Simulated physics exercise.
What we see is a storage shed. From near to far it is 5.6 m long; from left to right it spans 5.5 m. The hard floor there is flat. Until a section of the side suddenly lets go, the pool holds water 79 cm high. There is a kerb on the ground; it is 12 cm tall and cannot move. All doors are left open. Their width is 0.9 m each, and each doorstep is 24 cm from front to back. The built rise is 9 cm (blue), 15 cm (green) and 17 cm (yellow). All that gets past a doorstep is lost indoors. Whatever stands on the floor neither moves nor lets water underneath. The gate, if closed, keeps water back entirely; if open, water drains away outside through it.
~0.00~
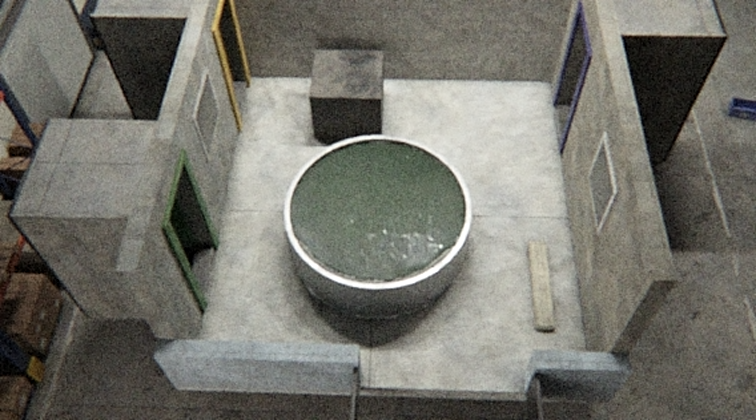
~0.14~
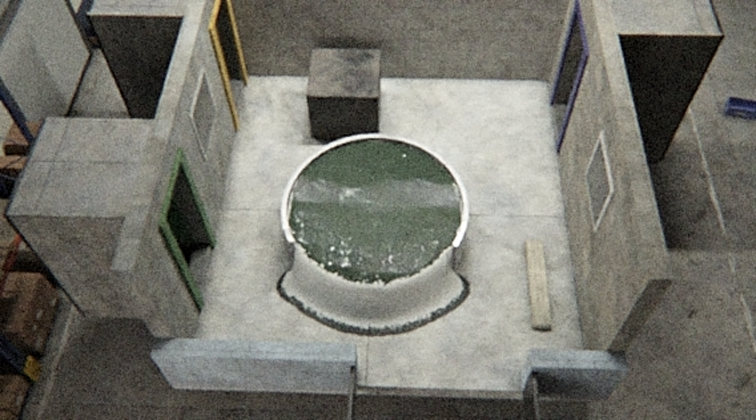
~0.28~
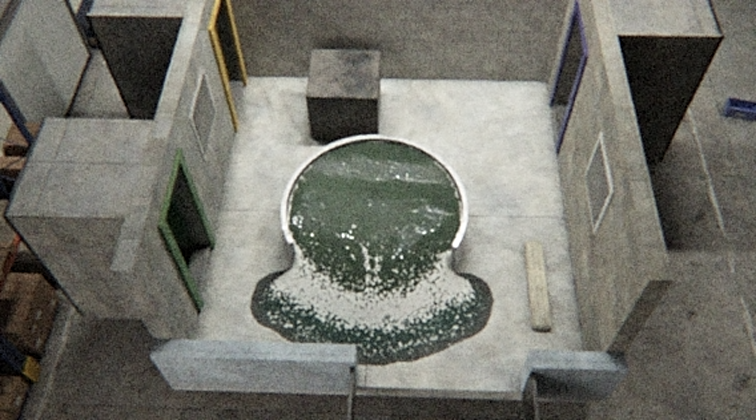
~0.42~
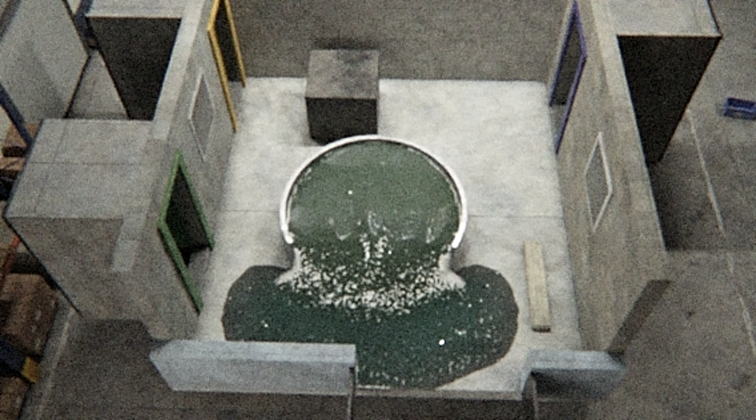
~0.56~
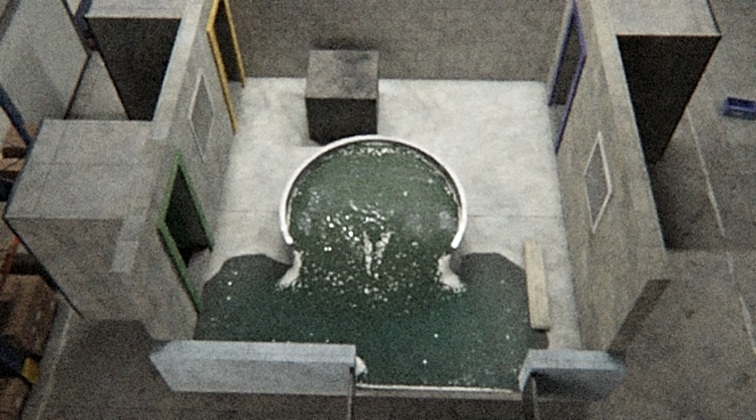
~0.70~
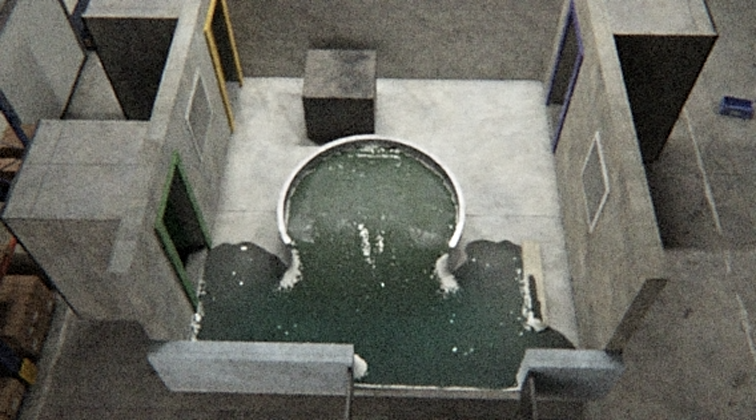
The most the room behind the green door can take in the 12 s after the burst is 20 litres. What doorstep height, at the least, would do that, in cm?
Roughly 18 cm at minimum.
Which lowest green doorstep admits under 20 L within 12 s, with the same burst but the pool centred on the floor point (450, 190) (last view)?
In that case about 10.0 cm.
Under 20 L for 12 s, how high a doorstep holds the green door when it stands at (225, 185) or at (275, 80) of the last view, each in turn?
Minimums: About 7.0 cm and 25 cm.
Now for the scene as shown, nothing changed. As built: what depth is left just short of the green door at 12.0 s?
Lab note: Depth approx. 6.0 cm.
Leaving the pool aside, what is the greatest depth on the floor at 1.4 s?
Max depth: About 58 cm.
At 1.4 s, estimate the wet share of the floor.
Close to 30 per cent is wet.
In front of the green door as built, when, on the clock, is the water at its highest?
Peak: Close to 2.4 s.
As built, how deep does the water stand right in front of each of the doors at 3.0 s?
Depths in cm: Blue 4, green 21, yellow 6.
After 1.4 s water covers 30 % of the floor, deepest (58 cm) near (187, 365); 17 cm at the green door, 0 litres in over its 15 cm doorstep.
After 3.0 s water covers 70 % of the floor, deepest (32 cm) near (200, 366); 21 cm at the green door, 25 litres in over its 15 cm doorstep.
After 12.0 s water covers 95 % of the floor, deepest (10 cm) near (451, 102); 6 cm at the green door, 39 litres in over its 15 cm doorstep.
At the green door as built, the water arrived by 0.7 s and peaked near 23 cm at 2.4 s.
With a doorstep of 16.5 cm, 29 litres would have come in within the 12 s; with 22 cm, 8 litres. So under 20 litres takes about 18 cm.
